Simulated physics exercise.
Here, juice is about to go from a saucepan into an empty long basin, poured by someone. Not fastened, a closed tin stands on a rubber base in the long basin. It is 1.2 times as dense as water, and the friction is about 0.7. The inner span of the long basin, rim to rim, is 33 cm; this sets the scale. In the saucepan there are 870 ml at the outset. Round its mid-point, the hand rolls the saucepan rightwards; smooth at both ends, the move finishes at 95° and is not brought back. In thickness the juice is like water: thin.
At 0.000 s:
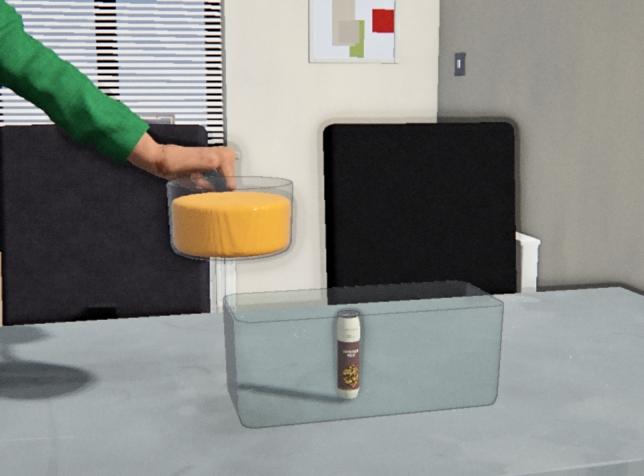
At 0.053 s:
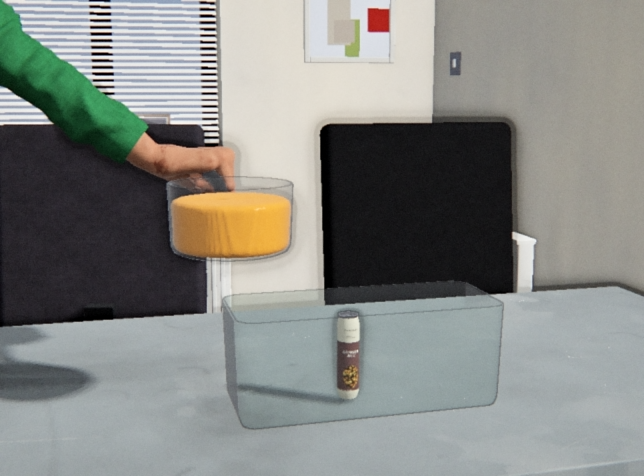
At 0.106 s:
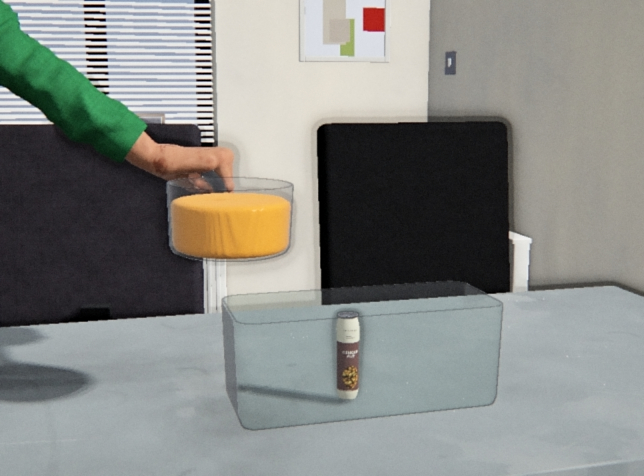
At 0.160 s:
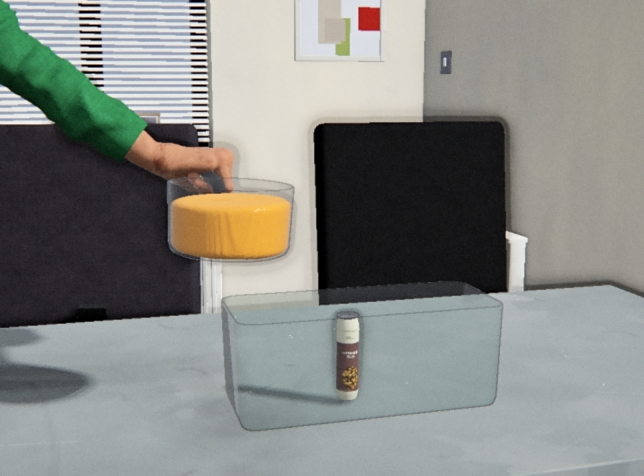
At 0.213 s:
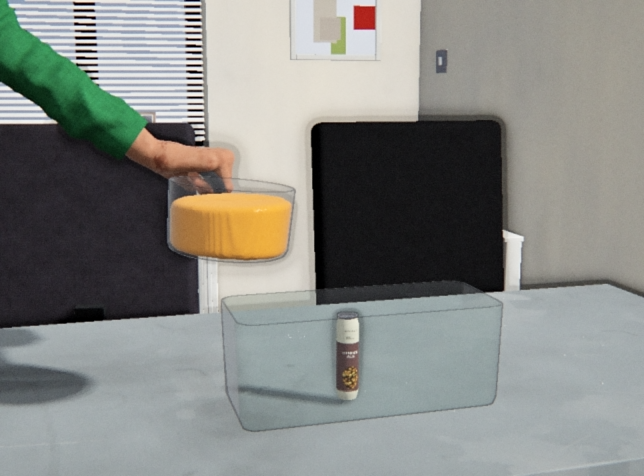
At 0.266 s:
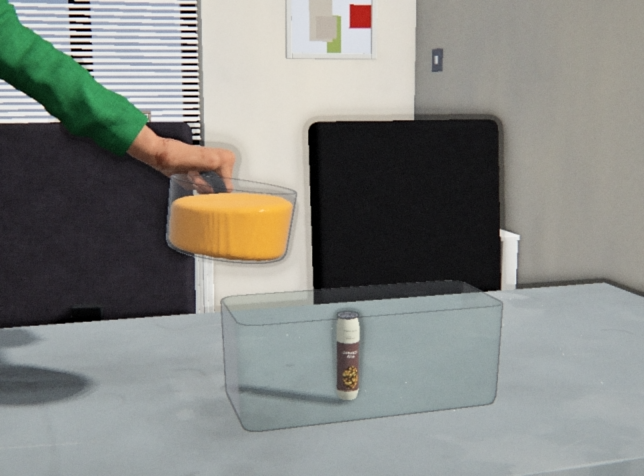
In a room with dark chairs and a window blind, a green-sleeved arm holds a clear round container of orange liquid above a long glass basin on a gray table, where a small labeled container stands upright. The held container stays almost level at first, then tilts slightly to the right.
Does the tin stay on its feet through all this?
Yes.
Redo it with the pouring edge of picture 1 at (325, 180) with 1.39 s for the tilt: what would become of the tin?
It does not tip.
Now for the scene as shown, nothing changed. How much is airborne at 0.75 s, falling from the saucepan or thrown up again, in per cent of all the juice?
My guess is roughly 18 %.
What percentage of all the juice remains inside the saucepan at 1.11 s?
22 per cent or thereabouts.
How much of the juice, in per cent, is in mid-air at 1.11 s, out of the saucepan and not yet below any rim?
10 in a hundred, give or take.
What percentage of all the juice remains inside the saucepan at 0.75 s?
About 76 per cent.
By 0.75 s the tilt is 54° and 76 per cent is still to pour; the tin stands where it began.
By 1.11 s the tilt is 86° and 22 per cent is still to pour; the tin stands where it began.
By 1.48 s the tilt is 95° and 3 per cent is still to pour; the tin stands where it began.
By 1.89 s the tilt is 95° and 1 per cent is still to pour; the tin stands where it began.
At rest the tin stands where it began.
